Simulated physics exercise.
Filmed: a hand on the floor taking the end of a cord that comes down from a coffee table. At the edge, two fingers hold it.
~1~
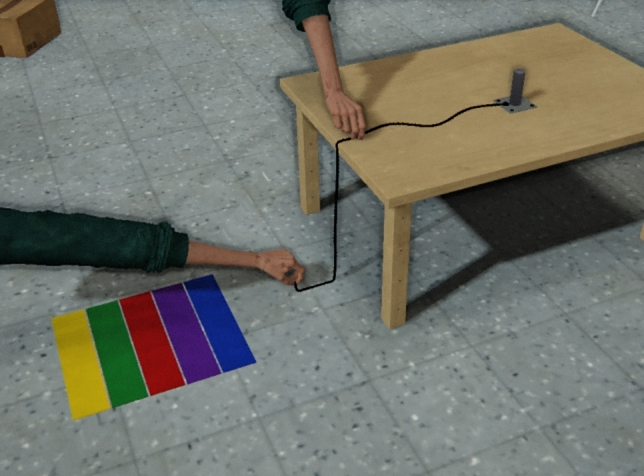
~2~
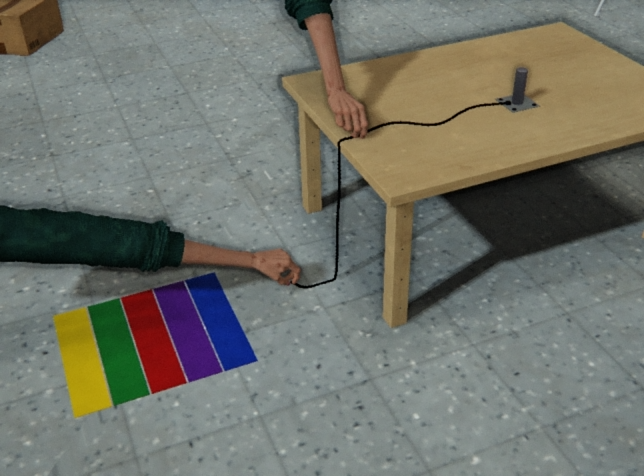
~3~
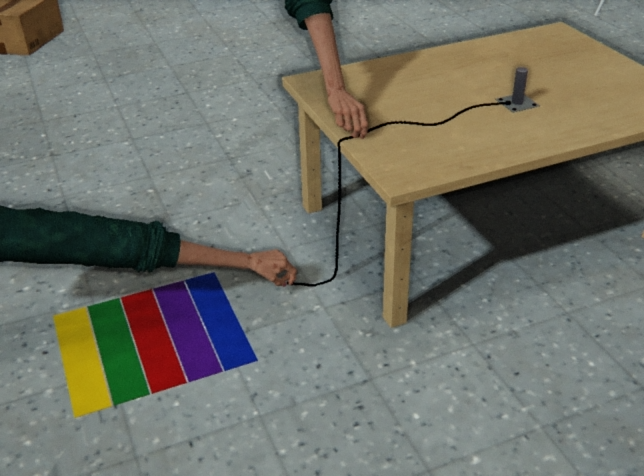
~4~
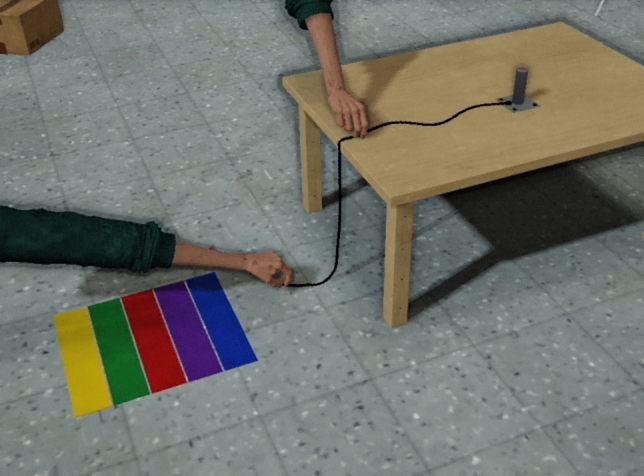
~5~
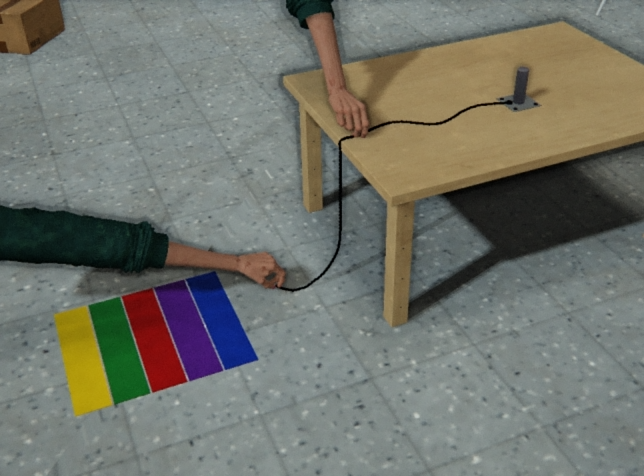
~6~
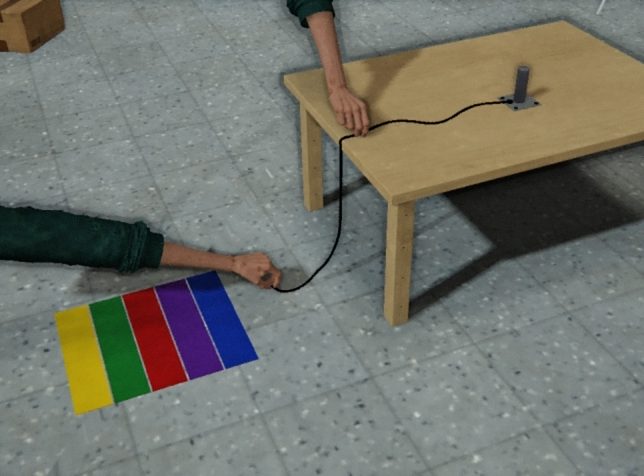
A hand near the floor draws the end of a black cord slightly left.
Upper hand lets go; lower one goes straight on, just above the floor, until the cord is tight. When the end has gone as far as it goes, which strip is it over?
It is over the purple strip.
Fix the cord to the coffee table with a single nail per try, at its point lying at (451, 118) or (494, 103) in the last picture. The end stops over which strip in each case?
In order, purple and purple.
Soon after, end near (253, 291); short of the strips.
After that, end near (208, 304); over blue.
At the stop, end near (182, 311); over purple. The purple one.
